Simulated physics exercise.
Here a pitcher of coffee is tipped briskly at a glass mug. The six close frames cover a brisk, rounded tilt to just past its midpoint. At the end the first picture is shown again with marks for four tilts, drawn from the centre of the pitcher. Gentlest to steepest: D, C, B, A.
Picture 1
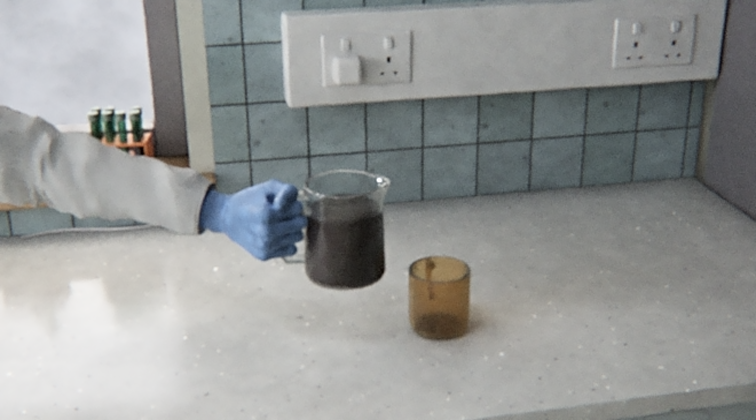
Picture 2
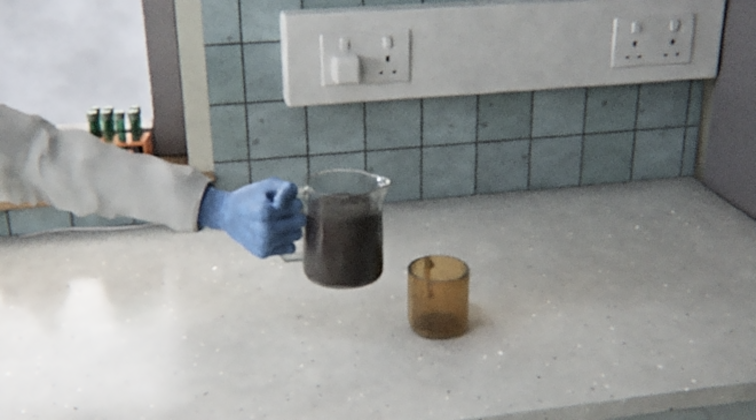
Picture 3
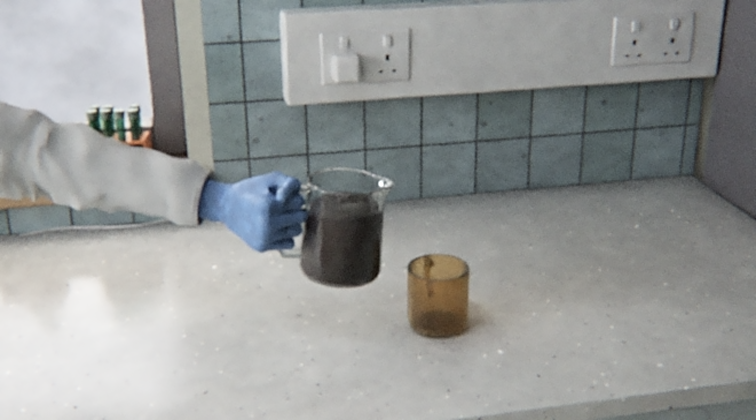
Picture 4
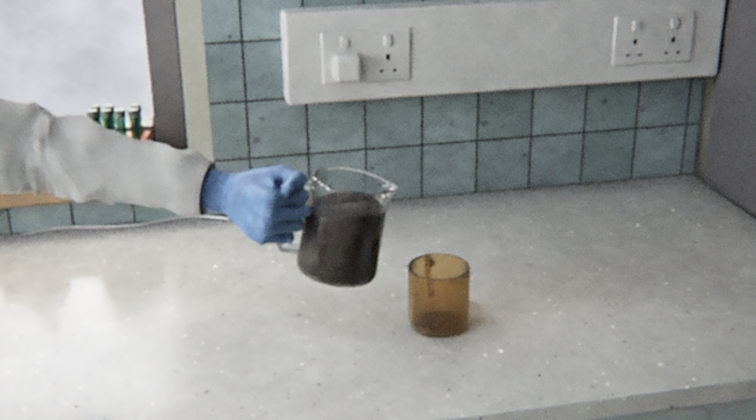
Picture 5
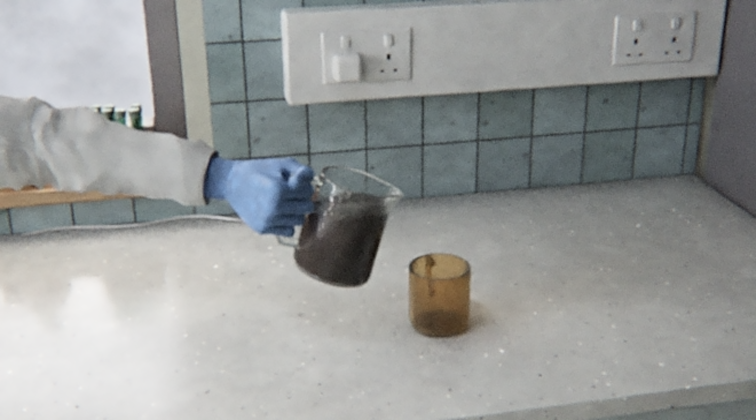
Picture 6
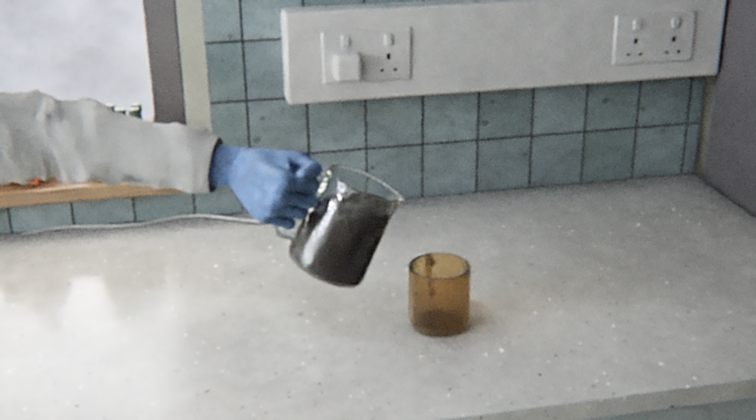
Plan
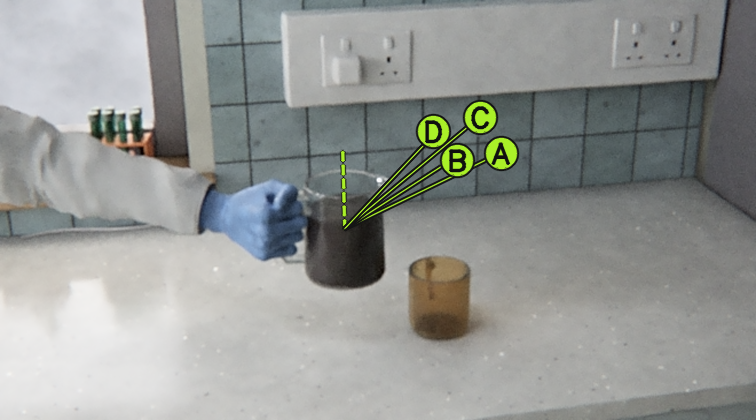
A blue-gloved hand on a pale-sleeved arm, reaching in from the left, holds a clear glass pitcher of dark coffee upright, then tilts it steadily rightward while the arm lifts slightly. An amber glass mug stands still to the pitcher's lower right on a speckled pale counter. The unmoving camera looks slightly down at blue-green tiles, white wall sockets, and green-topped tubes at left.
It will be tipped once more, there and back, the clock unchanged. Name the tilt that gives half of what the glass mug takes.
Take B.
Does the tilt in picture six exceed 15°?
Yes.
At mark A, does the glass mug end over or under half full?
Over.
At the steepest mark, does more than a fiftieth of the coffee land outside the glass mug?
No, it does not.
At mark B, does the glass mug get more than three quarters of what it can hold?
No, it does not.
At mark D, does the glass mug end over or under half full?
Under.
In lime, A at (485, 160); B at (440, 166); C at (466, 127); D at (423, 145).
With A, the glass mug ends with about 72 % of what it can hold.
With B, the glass mug ends with about 48 % of what it can hold.
With C, the glass mug ends with about 28 % of what it can hold.
With D, the glass mug ends with about 15 % of what it can hold.
